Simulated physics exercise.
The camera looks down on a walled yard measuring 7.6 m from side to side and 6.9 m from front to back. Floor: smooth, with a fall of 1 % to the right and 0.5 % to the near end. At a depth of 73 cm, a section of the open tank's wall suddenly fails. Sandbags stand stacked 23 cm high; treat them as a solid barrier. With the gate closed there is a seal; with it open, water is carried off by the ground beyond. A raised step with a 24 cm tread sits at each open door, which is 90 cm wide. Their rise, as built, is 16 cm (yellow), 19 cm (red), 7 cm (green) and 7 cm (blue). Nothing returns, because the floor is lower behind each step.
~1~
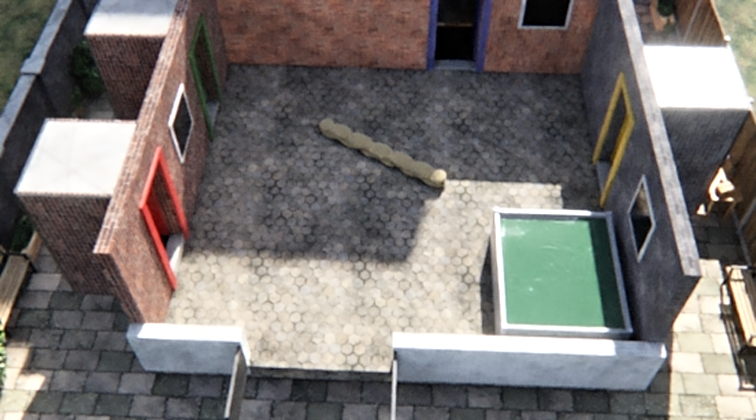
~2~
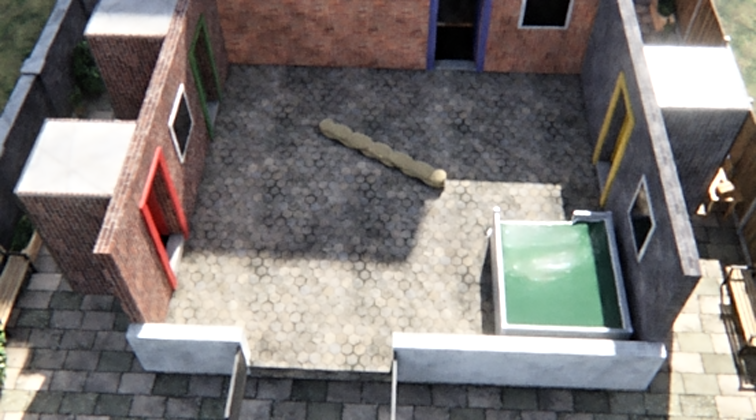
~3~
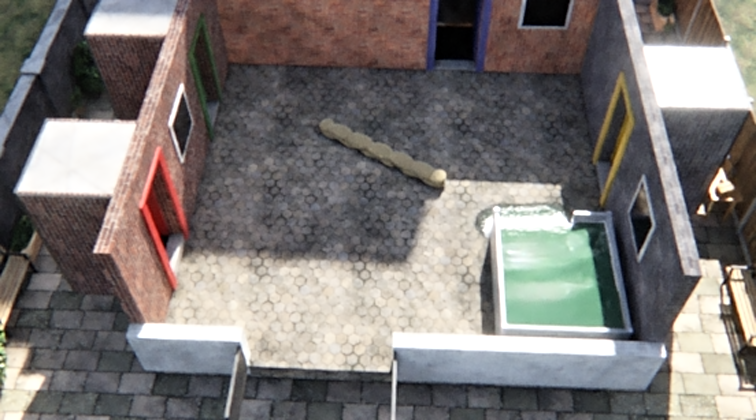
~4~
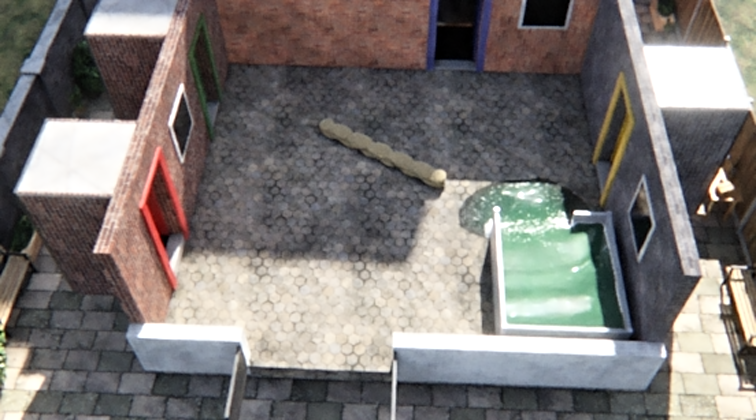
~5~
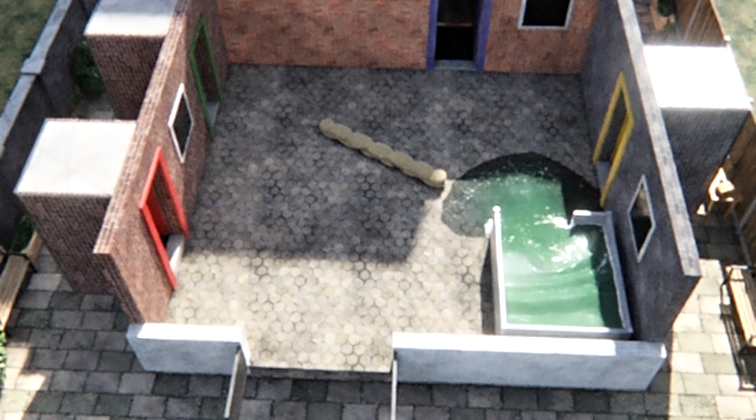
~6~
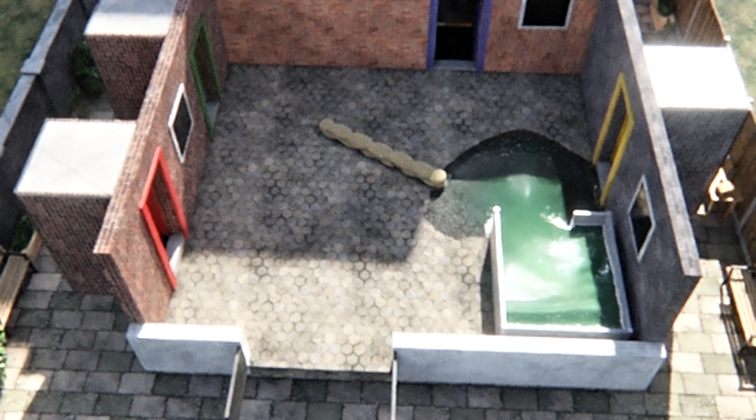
In a walled yard with a line of sandbags, an open tank of green water gives way on its far side, and water pours out across the paving, spreading in a widening arc past the sandbags' near end to the yellow door.
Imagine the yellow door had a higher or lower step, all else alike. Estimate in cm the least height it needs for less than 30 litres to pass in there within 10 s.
I would say 8 cm.
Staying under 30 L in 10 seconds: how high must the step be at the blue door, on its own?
Roughly 18 cm at the blue door.
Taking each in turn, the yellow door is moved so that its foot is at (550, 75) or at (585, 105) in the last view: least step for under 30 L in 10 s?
Roughly 28 cm for the first and 19 cm for the second.
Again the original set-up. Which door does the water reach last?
Red.
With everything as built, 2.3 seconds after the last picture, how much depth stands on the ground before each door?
Door by door, in centimetres - yellow 9, red 0, green 0, blue 23.
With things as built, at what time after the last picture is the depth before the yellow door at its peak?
Around 0.6 seconds.
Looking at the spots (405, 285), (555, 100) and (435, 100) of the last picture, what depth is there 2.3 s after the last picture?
The three readings, in order, are 0, 27 and 5 cm.
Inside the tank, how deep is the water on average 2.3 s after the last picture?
Average depth: Approx. 28 cm.
Then, 0.7 s after the last picture water covers 30 % of the floor, deepest (38 cm) near (517, 236); 12 cm at the yellow door, 0 litres in over its 16 cm step.
Then, 2.3 s after the last picture water covers 45 % of the floor, deepest (34 cm) near (579, 76); 9 cm at the yellow door, 0 litres in over its 16 cm step.
Then, 9.3 s after the last picture water covers 90 % of the floor, deepest (10 cm) near (630, 368); 8 cm at the yellow door, 0 litres in over its 16 cm step.
At the yellow door as built, the water peaked near 12 cm, 0.7 s after the last picture.
Run again over the same 10 s with other heights there, 57 litres in over 6.5 cm, 17 litres over 9 cm. The limit of 30 litres is kept from about 8 cm up.
